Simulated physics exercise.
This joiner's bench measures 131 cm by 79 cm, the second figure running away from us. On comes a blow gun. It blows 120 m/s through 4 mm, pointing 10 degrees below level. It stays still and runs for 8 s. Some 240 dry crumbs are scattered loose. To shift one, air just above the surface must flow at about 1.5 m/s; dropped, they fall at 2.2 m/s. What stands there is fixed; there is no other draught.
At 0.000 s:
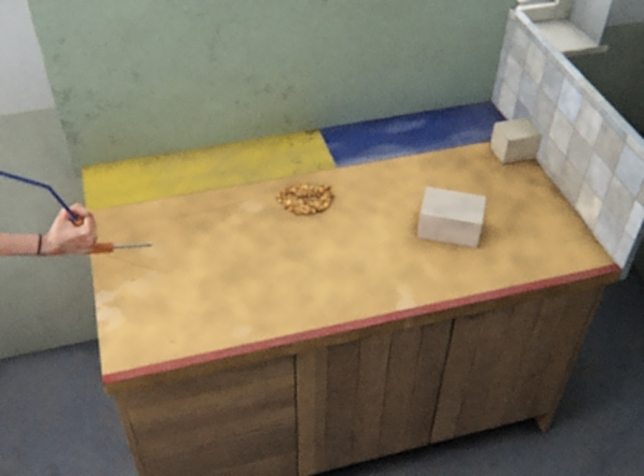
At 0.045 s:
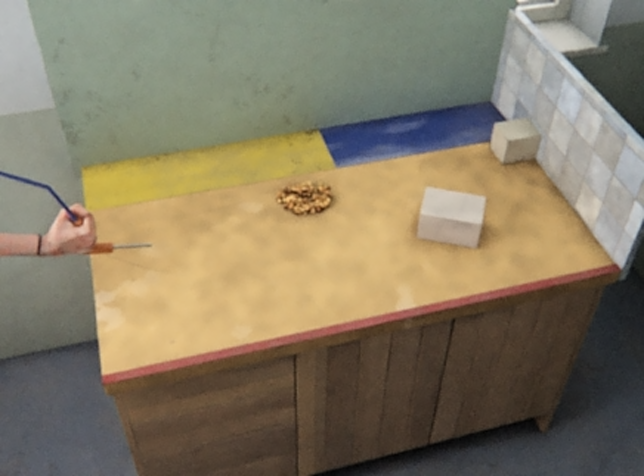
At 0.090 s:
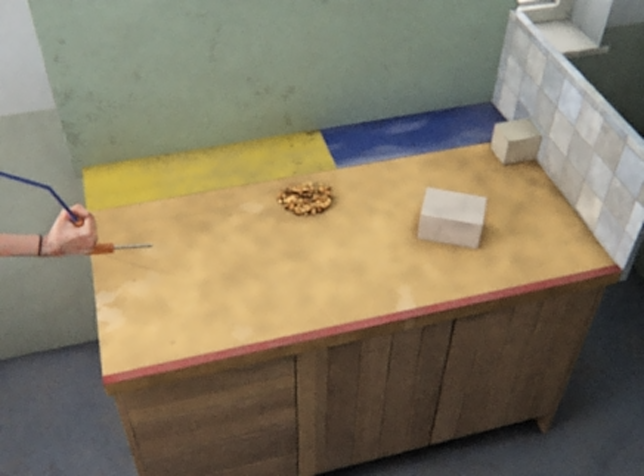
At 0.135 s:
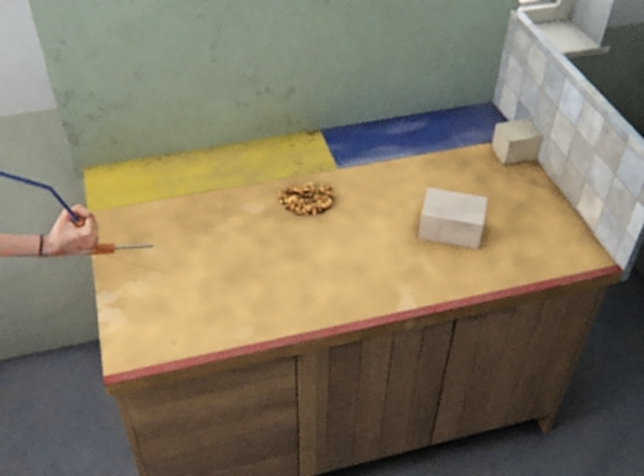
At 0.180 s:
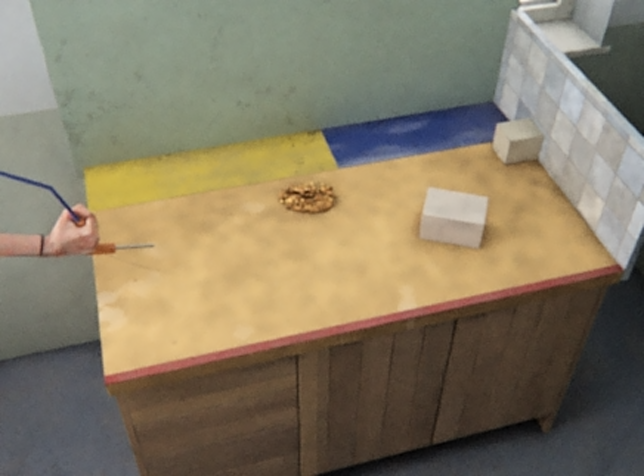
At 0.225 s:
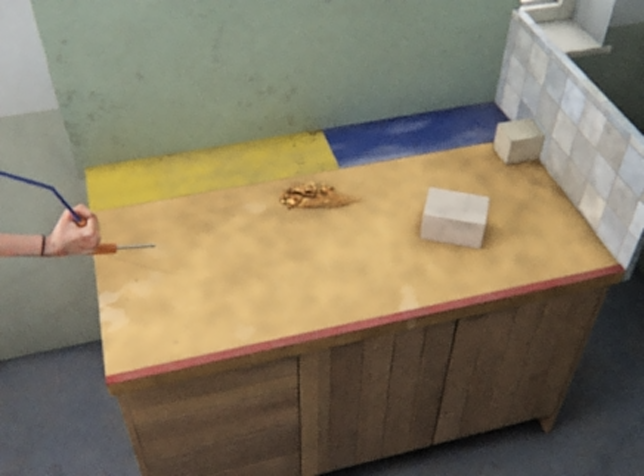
On a wooden workbench, a hand holds a thin-nozzled tool at the left as some golden crumbs in a small pile shift right.
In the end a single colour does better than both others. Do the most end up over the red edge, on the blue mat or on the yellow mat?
It is blue.
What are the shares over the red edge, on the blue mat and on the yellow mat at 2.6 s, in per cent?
Roughly 0 % red, 90 % blue, 2 % yellow.
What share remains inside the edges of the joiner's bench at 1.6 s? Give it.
The share then is about 100 %.
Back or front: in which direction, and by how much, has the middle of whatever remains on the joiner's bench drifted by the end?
Net drift is to the rear by close to 25 cm.
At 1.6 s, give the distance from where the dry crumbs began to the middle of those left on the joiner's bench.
About 60 cm.
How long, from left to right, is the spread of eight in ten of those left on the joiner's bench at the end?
Around 40 cm.
After 1.6 s, 79 % are on the move or not yet settled, 2 % are on the yellow mat, 0 % over the red edge and 82 % on the blue mat; the middle of those still in play is near (469, 125).
After 2.6 s, 77 % are on the move or not yet settled, 2 % are on the yellow mat, 0 % over the red edge and 85 % on the blue mat; the middle of those still in play is near (469, 125).
After 4.4 s, 71 % are on the move or not yet settled, 2 % are on the yellow mat, 0 % over the red edge and 88 % on the blue mat; the middle of those still in play is near (471, 124).
After 8.0 s, at the end, 2 % are on the yellow mat, 0 % over the red edge and 88 % on the blue mat; the middle of those still in play is near (472, 122).
